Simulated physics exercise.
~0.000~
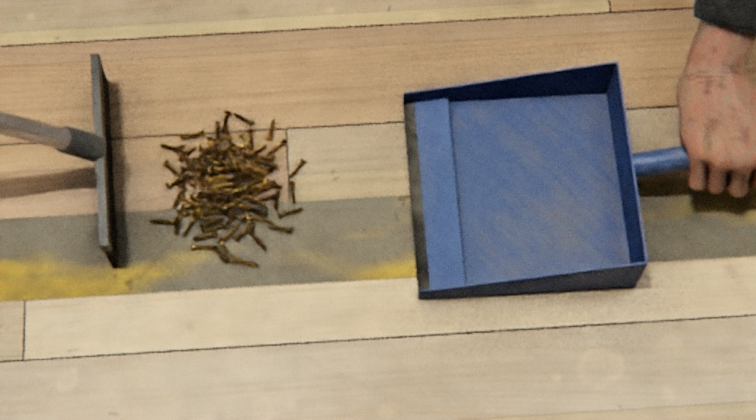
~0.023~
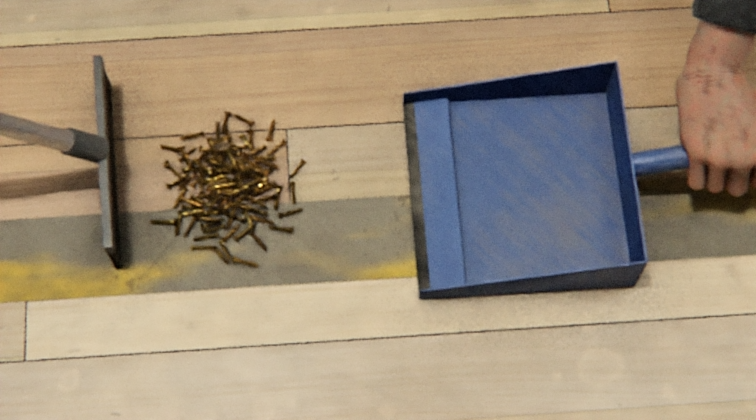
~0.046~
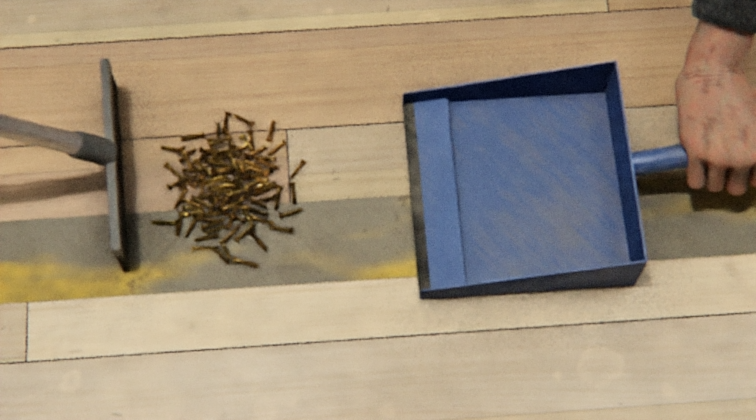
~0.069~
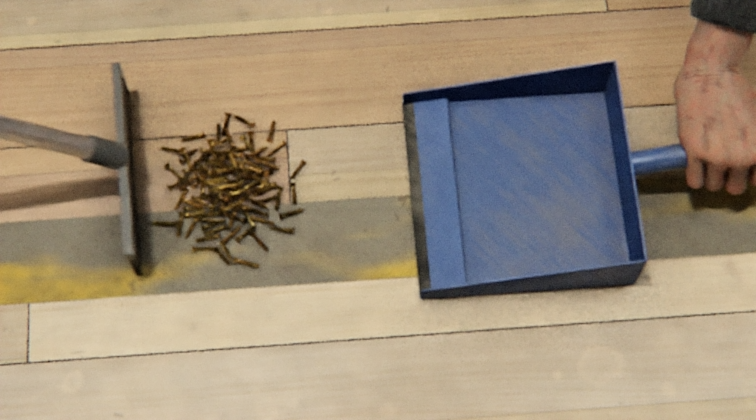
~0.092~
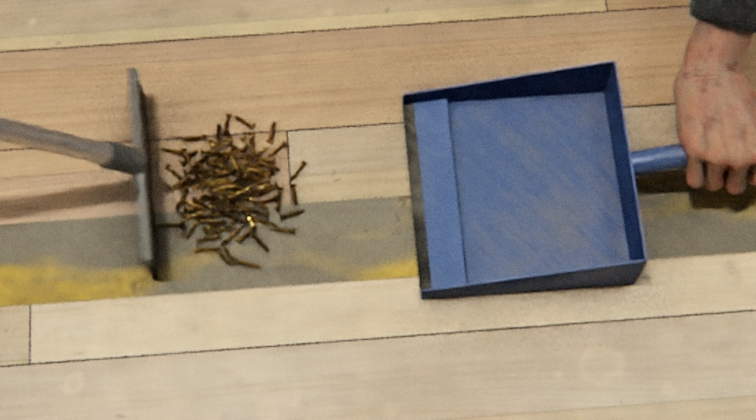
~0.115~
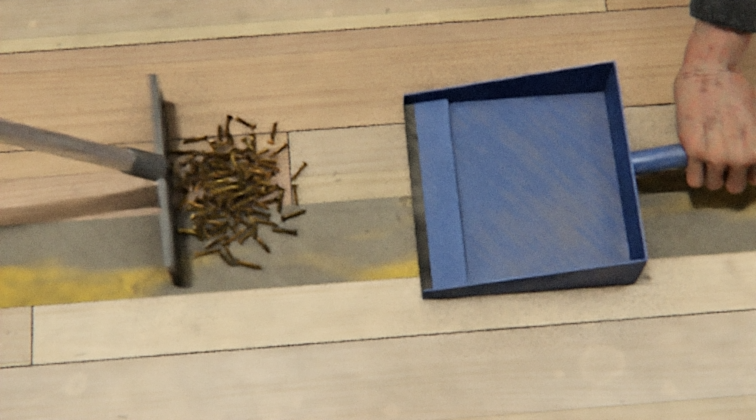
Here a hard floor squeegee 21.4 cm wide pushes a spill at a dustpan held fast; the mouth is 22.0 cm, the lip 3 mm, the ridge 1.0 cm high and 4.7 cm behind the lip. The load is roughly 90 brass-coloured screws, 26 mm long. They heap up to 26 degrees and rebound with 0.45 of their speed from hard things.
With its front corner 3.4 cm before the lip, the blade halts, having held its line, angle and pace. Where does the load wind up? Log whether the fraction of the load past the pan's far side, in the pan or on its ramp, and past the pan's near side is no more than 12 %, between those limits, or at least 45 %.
Far side: No more than 12 %; pan: Between the limits; near side: No more than 12 %.
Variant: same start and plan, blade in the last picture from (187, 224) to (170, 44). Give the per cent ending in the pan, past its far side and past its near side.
That ends as pan 35, far 25, and near 0.
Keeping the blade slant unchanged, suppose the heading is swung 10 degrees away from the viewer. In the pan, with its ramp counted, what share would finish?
It would be near 25 per cent.
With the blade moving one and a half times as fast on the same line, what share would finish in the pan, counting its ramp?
Share: About 65 %.
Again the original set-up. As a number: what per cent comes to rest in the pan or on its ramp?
Near 20 in every hundred.
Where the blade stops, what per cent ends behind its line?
Roughly 0 percent of it.
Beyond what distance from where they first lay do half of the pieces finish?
About 18 cm.
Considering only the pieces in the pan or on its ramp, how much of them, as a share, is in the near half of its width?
Some 50 per cent.
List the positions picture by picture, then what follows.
In the first frame, blade from (106, 246) to (97, 62), moved 0.0 cm, 0 of the pieces shifted so far; middle of the pieces at (225, 185); pan at (535, 192).
In the second frame, blade from (109, 248) to (99, 64), moved 0.2 cm, 0 of the pieces shifted so far; middle of the pieces at (225, 185).
In the third frame, blade from (118, 250) to (106, 67), moved 1.0 cm, 0 of the pieces shifted so far; middle of the pieces at (226, 186).
In the fourth frame, blade from (130, 255) to (118, 71), moved 2.2 cm, 0 of the pieces shifted so far; middle of the pieces at (226, 186).
In the fifth frame, blade from (148, 260) to (134, 76), moved 4.0 cm, 0 of the pieces shifted so far; middle of the pieces at (227, 187).
In the sixth frame, blade from (171, 266) to (154, 82), moved 6.1 cm, 10 of the pieces shifted so far; middle of the pieces at (228, 188); pan at (535, 190). Its pace works out near 0.94 m/s, heading 19 degrees towards the viewer's side.
Then, at 0.25 s, middle of the blade 13 cm from the lip; 0 % over the lip, far side 0 %, near side 0 %.
Then, at 0.33 s, middle of the blade 7 cm from the lip; 0 % over the lip, far side 5 %, near side 0 %.
After 0.56 s, middle of the blade 4 cm from the lip; 25 % over the lip, far side 5 %, near side 5 %.
At rest (1.8 s), far side 0 %, pan 20 %, near side 5 %, in front of the lip or behind the blade 70 %.
